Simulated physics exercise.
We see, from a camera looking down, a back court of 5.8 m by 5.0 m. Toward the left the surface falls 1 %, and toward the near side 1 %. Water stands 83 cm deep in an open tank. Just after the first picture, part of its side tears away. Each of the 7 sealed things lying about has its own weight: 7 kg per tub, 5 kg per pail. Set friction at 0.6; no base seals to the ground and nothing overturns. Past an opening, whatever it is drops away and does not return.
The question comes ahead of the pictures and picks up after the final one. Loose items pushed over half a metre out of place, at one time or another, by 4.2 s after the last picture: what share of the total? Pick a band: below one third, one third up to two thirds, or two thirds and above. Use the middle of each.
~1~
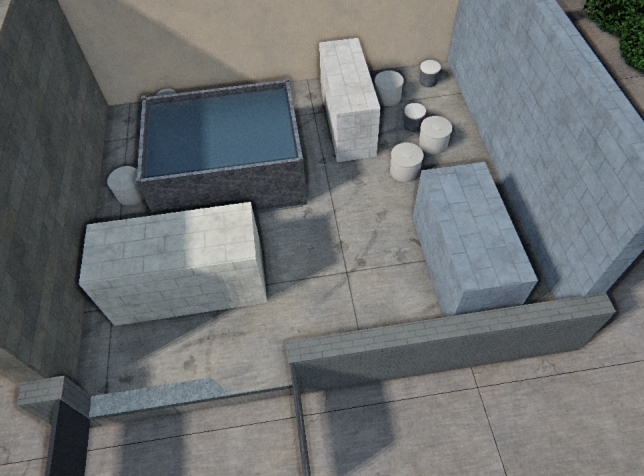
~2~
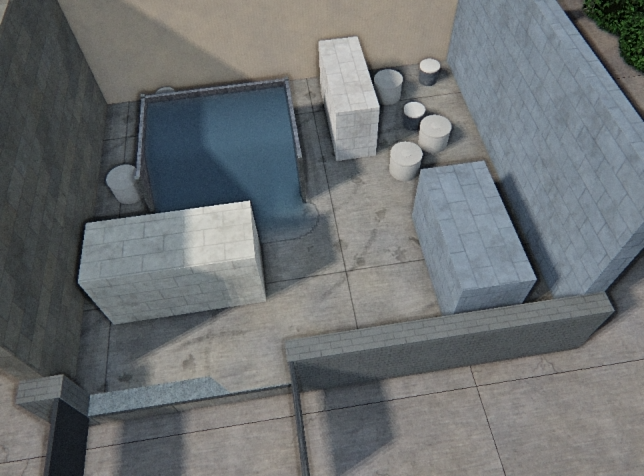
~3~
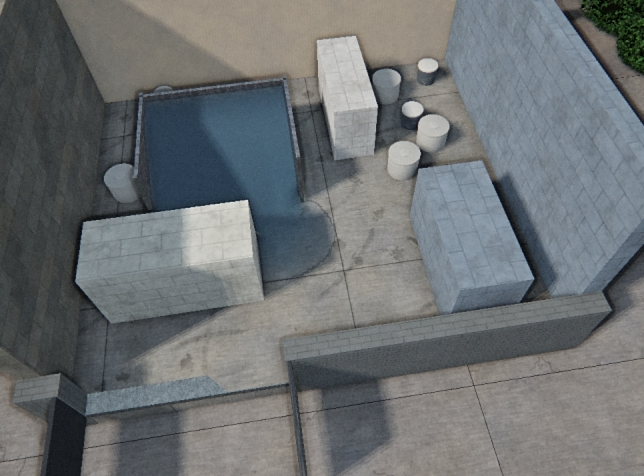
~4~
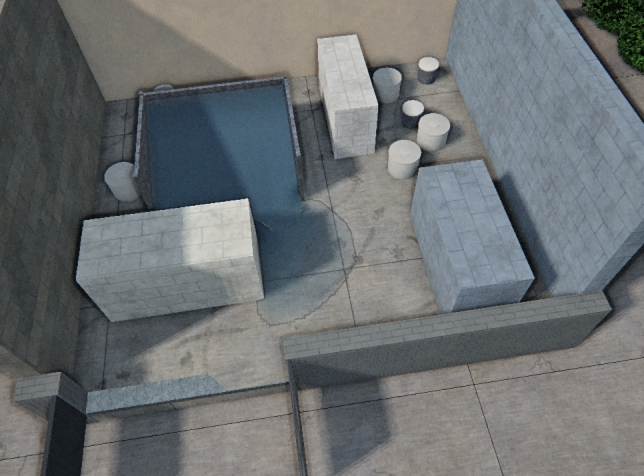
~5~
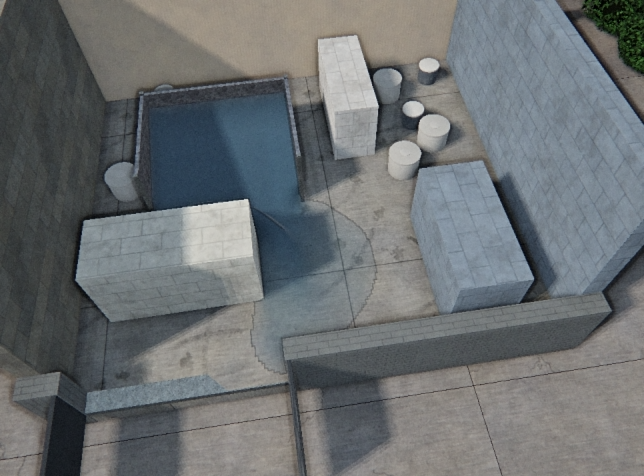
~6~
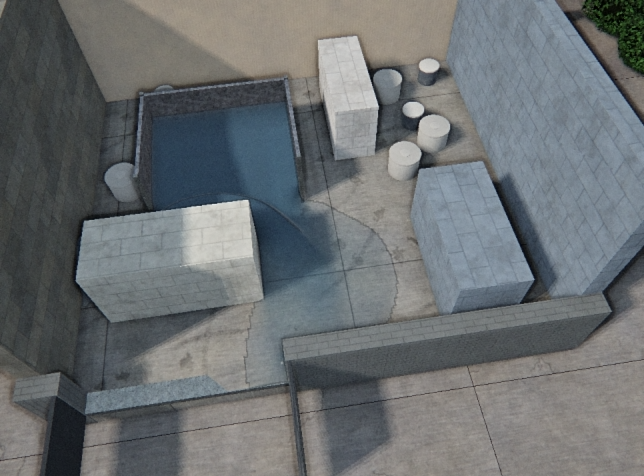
The share is one third up to two thirds.
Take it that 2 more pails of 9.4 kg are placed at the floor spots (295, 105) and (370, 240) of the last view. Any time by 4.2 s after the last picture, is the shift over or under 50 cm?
Taking them in turn, the first is below the mark and the second above the mark.
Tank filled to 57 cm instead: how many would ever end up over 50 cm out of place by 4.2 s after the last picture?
Then 2 of them.
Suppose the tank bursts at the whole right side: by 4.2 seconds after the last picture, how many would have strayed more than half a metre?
6.
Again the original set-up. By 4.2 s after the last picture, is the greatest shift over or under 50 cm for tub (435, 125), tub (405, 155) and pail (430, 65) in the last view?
Taking them in turn, the answers are greater, greater and smaller.
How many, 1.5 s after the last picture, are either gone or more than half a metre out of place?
Count: 1.
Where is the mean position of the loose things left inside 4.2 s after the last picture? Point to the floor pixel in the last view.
Mean position approx. (378, 103).
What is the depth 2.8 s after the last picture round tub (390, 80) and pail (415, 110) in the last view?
First roughly 0 cm, second roughly 0 cm.
Then, 0.4 s after the last picture 0 of 7 are over 50 cm from their spots; 0 afloat.
Then, 1.5 s after the last picture 1 of 7 are over 50 cm from their spots; 1 afloat.
Then, 2.8 s after the last picture 3 of 7 are over 50 cm from their spots; 1 afloat.
Then, 4.2 s after the last picture 4 of 7 are over 50 cm from their spots, and 4 have been at some point; 4 afloat.
